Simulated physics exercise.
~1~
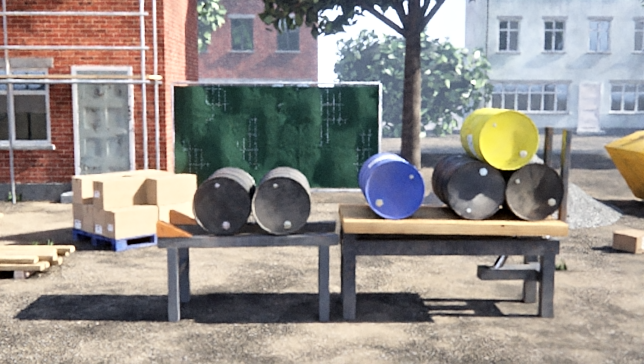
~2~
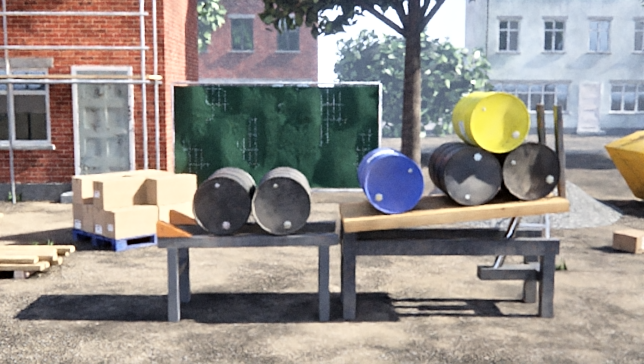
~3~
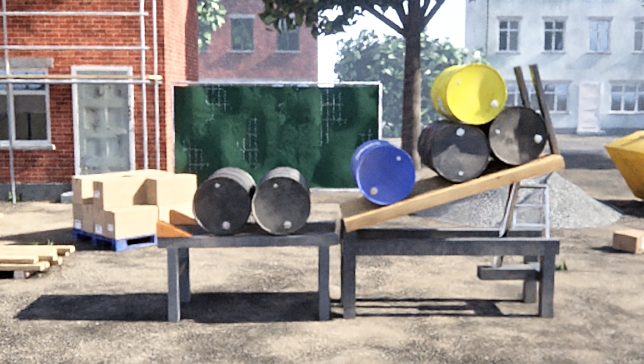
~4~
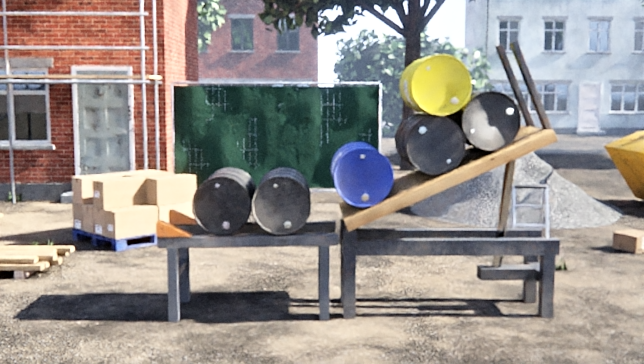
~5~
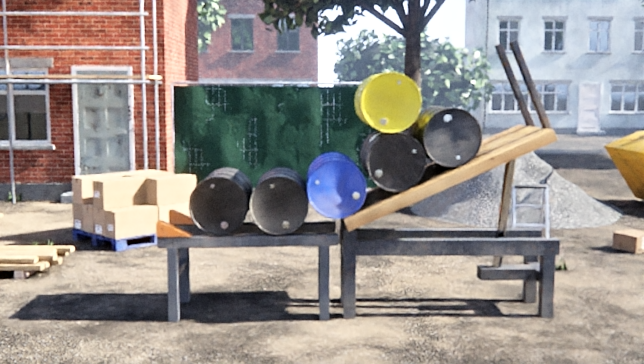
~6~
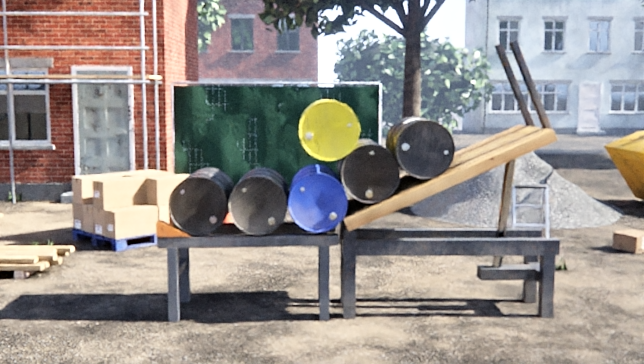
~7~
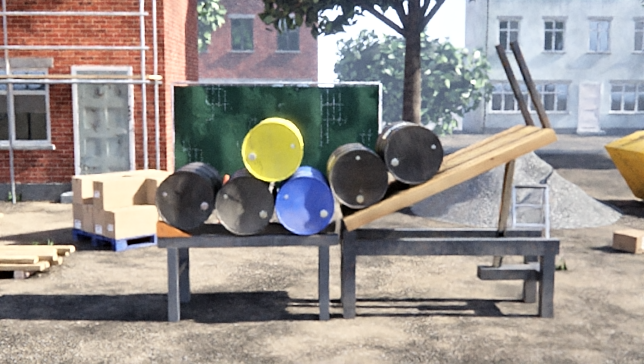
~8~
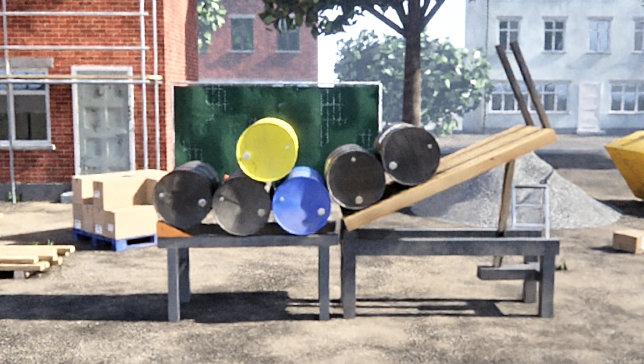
A wooden deck tilted up at its right end, sending a blue drum, a yellow one and two dark ones rolling left toward two dark drums on the neighbouring rack, where blue settled low and yellow came to rest on top of others.
